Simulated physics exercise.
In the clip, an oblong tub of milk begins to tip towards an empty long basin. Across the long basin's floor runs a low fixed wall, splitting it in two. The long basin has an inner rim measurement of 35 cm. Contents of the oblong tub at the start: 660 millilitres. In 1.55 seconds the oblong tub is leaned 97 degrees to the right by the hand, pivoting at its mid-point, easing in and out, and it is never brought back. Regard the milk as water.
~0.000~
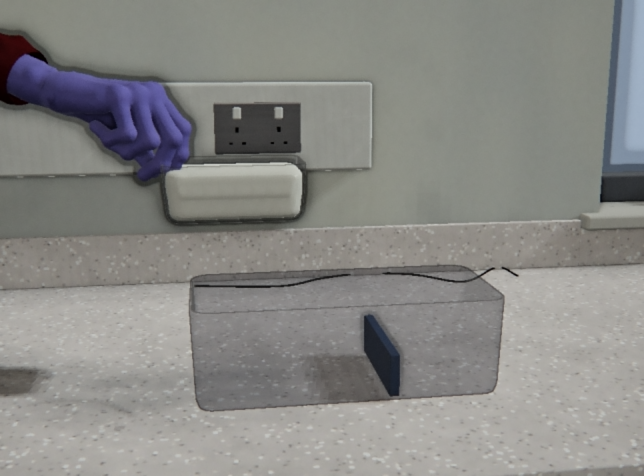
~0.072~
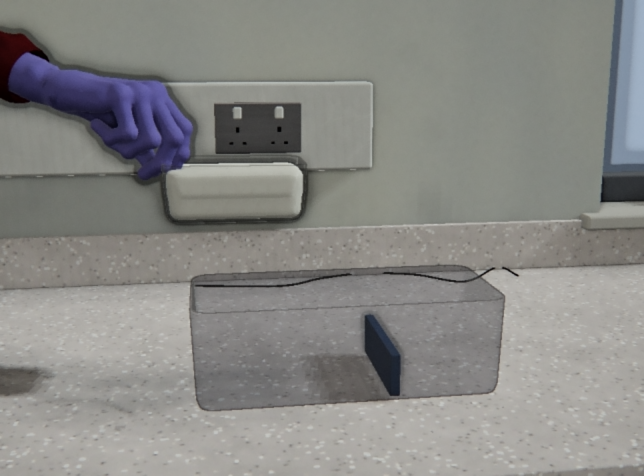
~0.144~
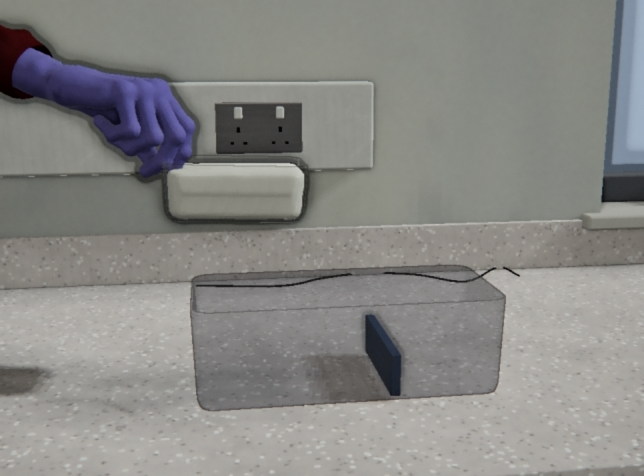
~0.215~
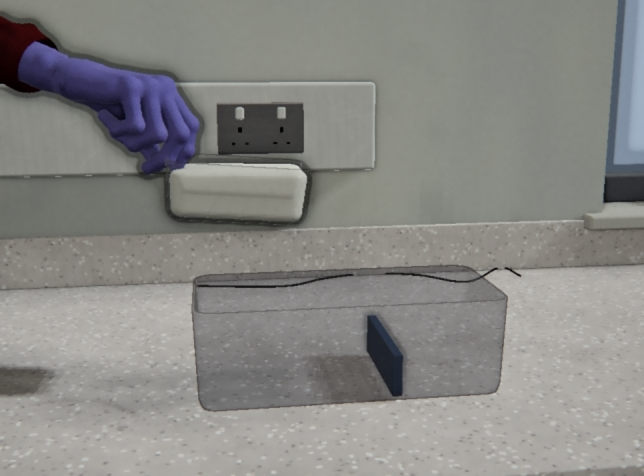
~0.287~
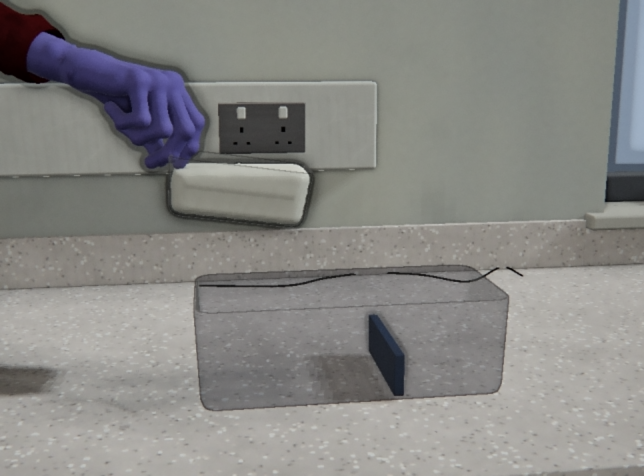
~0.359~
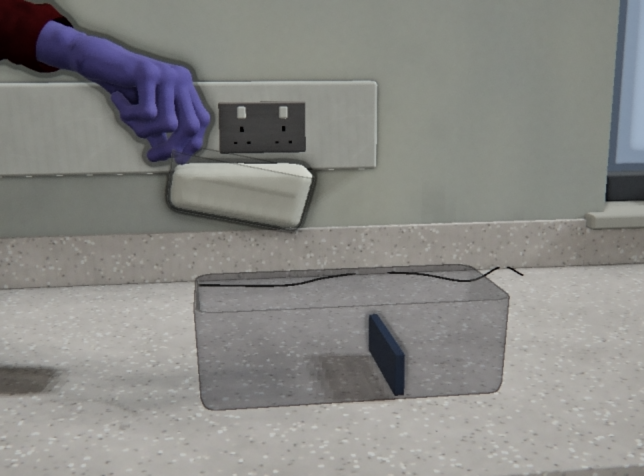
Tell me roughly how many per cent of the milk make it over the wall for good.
Roughly 9 per cent make it over.
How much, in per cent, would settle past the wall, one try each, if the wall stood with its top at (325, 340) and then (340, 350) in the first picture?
In turn about 75 and 70 per cent.
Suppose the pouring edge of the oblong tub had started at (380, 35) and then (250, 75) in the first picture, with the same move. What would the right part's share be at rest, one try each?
Some 70 and 5 per cent, in that order.
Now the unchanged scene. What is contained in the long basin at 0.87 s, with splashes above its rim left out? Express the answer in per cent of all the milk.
Fraction in basin: Approx. 36%.
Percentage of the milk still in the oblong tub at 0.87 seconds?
At that time about 34 in a hundred parts are still held.
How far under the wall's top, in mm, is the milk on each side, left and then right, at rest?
32 mm left, 48 mm right.
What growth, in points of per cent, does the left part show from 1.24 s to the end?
It comes to some 12 per cent.
After 0.87 s the tilt is 57° and 35 per cent is still to pour, 32 is left of the wall and 3 right of it.
After 1.24 s the tilt is 88° and 8 per cent is still to pour, 78 is left of the wall and 9 right of it.
After 1.63 s the tilt is 97° and 1 per cent is still to pour, 88 is left of the wall and 9 right of it.
After 2.05 s the tilt is 97° and 0 per cent is still to pour, 90 is left of the wall and 9 right of it.
In the end 90 per cent lies left of the wall, 9 right of it and 1 outside.
